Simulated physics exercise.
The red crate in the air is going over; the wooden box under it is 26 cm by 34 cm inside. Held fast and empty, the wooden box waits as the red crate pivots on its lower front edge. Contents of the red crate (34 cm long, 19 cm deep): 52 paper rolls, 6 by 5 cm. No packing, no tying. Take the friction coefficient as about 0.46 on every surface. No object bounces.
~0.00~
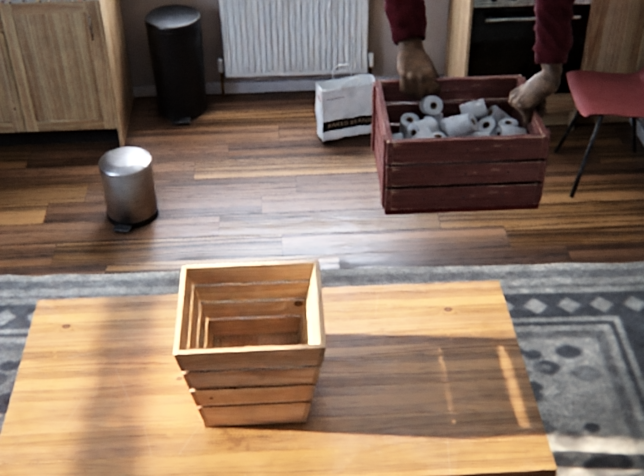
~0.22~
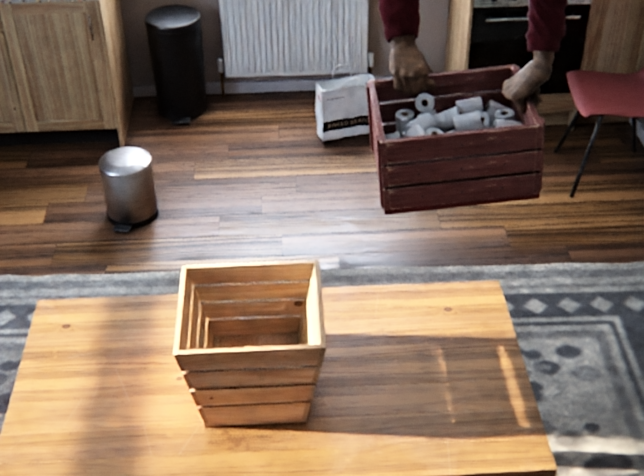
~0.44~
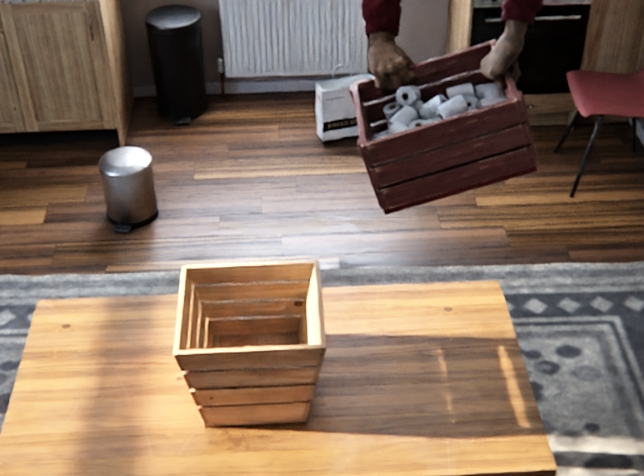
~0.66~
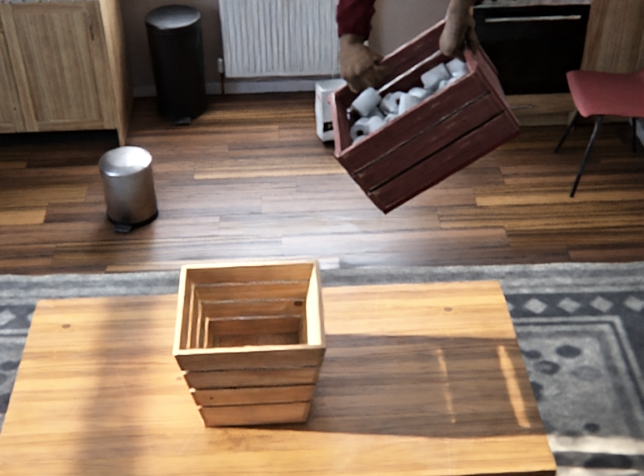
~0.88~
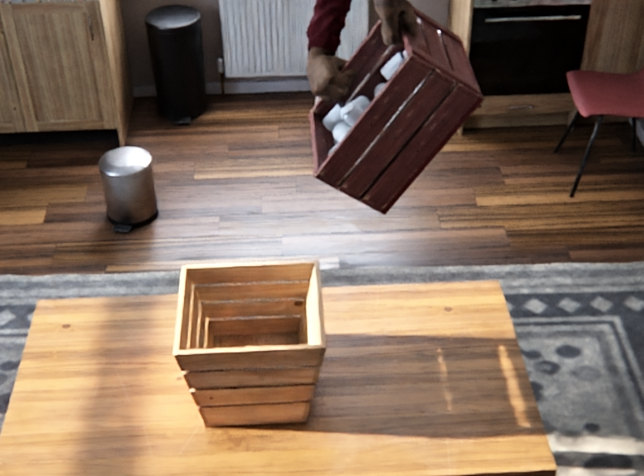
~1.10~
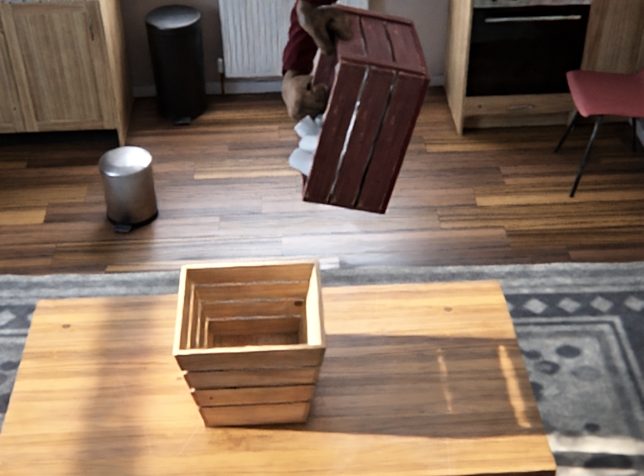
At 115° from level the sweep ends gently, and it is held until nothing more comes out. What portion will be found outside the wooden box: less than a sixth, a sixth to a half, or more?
I'd say short of one sixth of the paper rolls wind up outside the wooden box.
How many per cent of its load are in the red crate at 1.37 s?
Near 85 per cent, give or take.
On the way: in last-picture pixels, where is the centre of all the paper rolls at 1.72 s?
Centre: Approx. (273, 232).
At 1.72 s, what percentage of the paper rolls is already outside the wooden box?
Close to 0 in a hundred.
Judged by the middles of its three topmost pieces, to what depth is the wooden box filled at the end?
Roughly 12 cm.
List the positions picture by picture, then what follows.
In the first frame (each is followed by its nearest rim corner in this view), red crate, (393, 141); wooden box, (178, 352); 0° from level; none out.
In the second frame, red crate, (386, 141); 5° from level.
In the third frame, red crate, (367, 144); 17° from level.
In the fourth frame, red crate, (341, 153); 35° from level.
In the fifth frame, red crate, (318, 172); 55° from level.
In the sixth frame, red crate, (303, 195); wooden box, (178, 352); 76° from level; none out.
After 1.37 s, tilt 98°; 44 still in the red crate and 8 in the air.
After 1.72 s, tilt 114°; 18 still in the red crate, 17 in the wooden box and 17 in the air.
After 2.20 s, tilt 115°; 3 still in the red crate, 45 in the wooden box, 1 outside the wooden box and 3 in the air.
Final count (at 2.82 s), 50 in the wooden box and 2 outside the wooden box. Asked share, 2 of 52, 4 per cent.
